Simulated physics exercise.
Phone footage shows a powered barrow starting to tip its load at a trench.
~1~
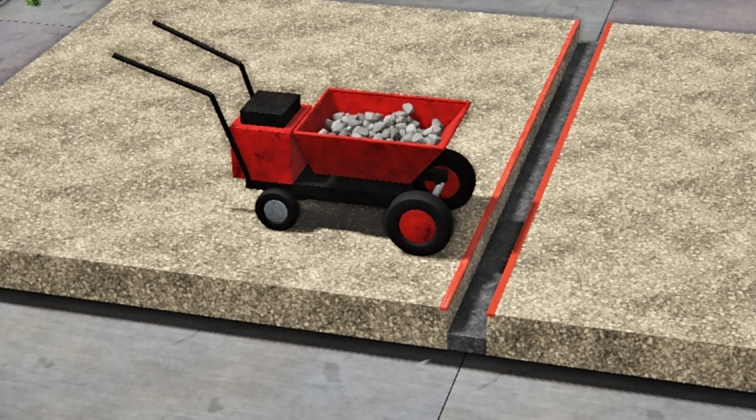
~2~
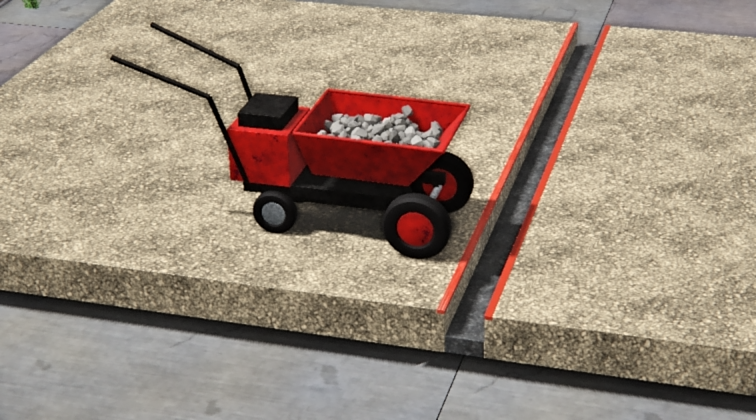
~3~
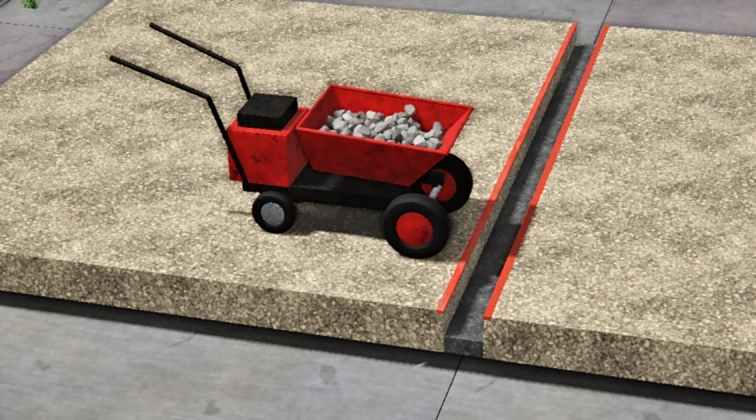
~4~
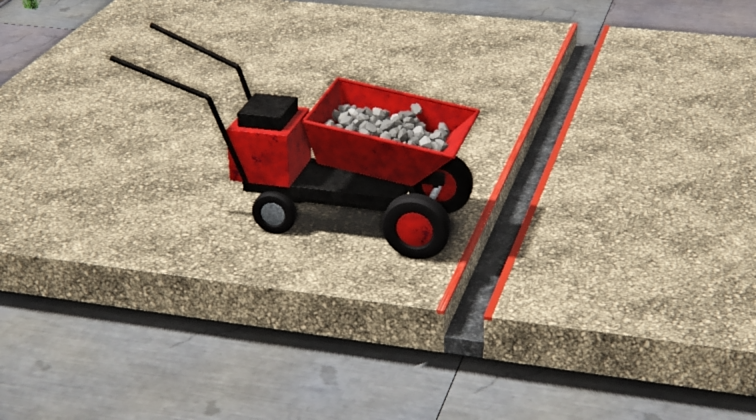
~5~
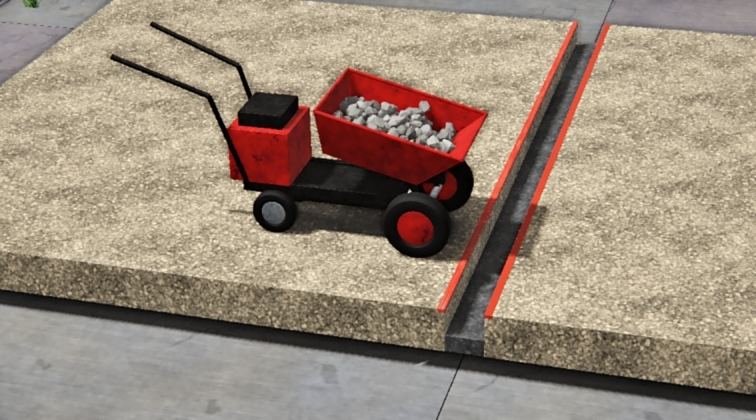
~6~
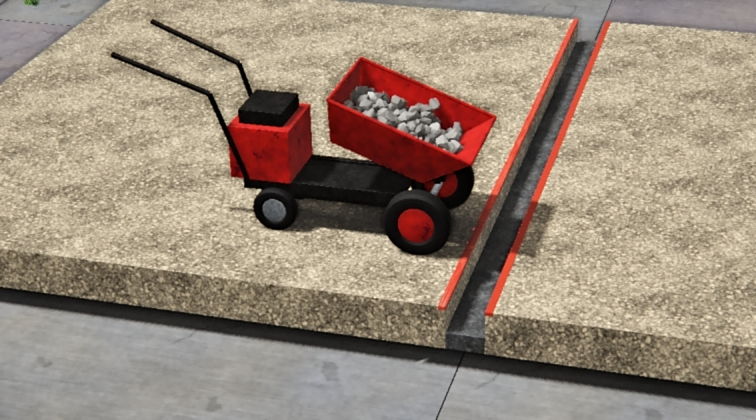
On a raised, gravelly slab beside a narrow trench edged in red, a red powered barrow stands with its skip of broken grey stones level, then the skip gradually tilts toward the trench on the right, its rear rising clearly.
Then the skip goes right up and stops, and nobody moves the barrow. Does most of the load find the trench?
Not the bulk.
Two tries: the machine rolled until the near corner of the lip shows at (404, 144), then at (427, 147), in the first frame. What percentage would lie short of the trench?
You'd get around 0 in a hundred, then 0 in a hundred.
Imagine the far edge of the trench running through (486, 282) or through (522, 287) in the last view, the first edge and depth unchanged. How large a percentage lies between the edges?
0 % then 30 %, roughly.
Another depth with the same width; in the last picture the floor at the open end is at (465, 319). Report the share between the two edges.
The share would be around 10 per cent.
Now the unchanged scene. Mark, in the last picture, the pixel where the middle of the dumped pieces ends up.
Close to (560, 239).
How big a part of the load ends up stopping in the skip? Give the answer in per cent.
Roughly 0 percent.
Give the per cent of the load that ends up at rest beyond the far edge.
Result: Close to 90 %.
Soon, skip tipped steeply; all in the skip.
A while on, skip tipped right over; most in the skip; about a quarter beyond it; a stray few falling.
Towards the end, skip tipped right over; a small part in the skip; a stray few in or heaped over the trench; nearly all beyond it.
Finally, skip tipped right over; a small part in or heaped over the trench; nearly all beyond it.
